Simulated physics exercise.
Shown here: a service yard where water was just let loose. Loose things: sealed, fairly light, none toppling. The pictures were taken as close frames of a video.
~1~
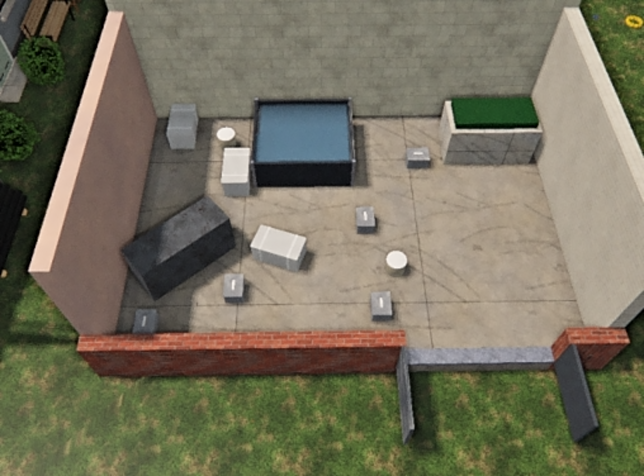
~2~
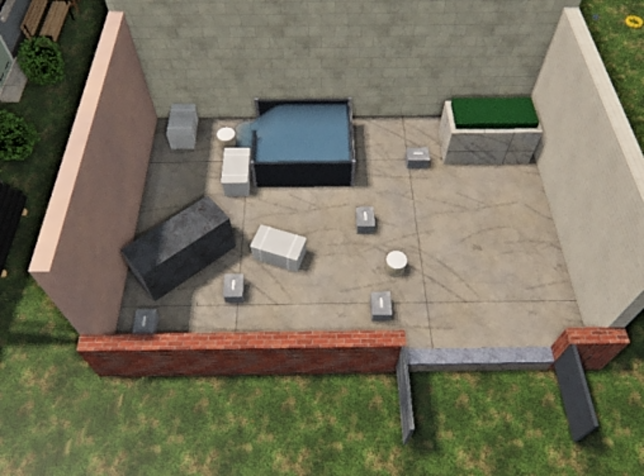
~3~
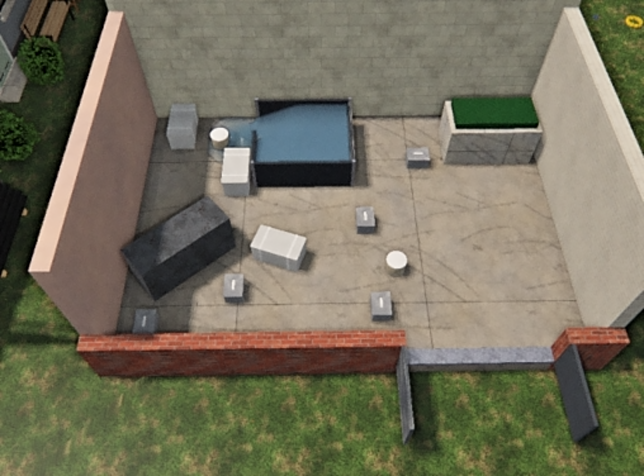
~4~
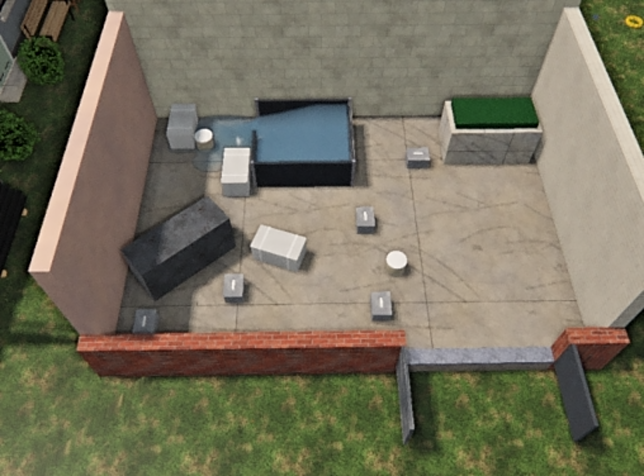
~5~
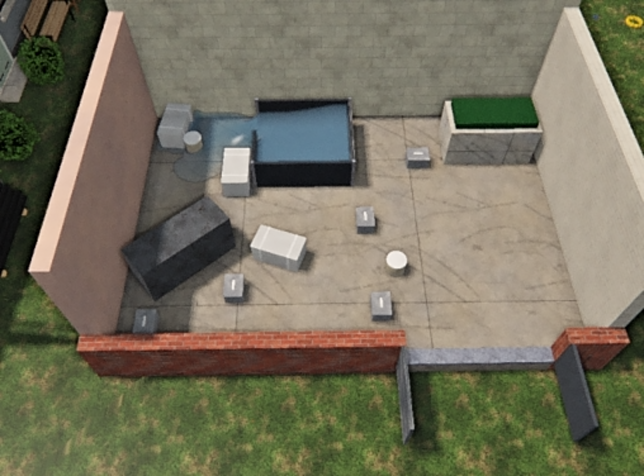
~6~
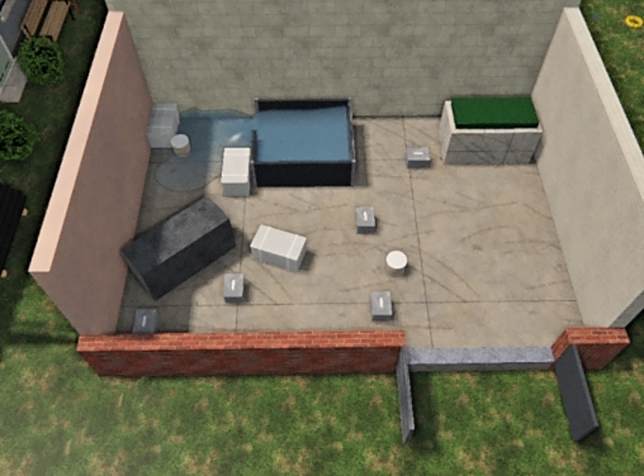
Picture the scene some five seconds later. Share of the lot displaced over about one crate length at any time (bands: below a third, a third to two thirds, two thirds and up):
Band-wise it's the bottom band, under a third.
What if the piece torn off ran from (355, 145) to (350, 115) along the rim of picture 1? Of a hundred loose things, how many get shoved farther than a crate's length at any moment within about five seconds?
10 % or thereabouts.
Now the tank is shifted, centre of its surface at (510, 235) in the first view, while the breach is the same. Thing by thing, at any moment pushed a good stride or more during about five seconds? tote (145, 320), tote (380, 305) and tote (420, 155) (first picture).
Far enough, Not far, Not far.
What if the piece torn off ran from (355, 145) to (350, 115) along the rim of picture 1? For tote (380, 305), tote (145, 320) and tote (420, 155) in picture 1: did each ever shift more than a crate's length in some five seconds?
First stays short of it, second stays short of it, third covers that distance.
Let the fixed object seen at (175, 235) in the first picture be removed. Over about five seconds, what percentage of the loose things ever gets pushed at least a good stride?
The share works out near 40 per cent.
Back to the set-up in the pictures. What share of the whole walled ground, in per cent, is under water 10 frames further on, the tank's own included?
It comes to some 20 in a hundred.
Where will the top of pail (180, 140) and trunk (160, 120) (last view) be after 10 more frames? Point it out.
My guess: Roughly (177, 227), then roughly (153, 161).
A moment on, 1 of 10 are well off their spots; 1 afloat.
Next, 2 of 10 are well off their spots; 1 afloat.
Later, 2 of 10 are well off their spots; 2 afloat.
In the end, 2 of 10 are well off their spots, and 2 have been at some point; 2 afloat.
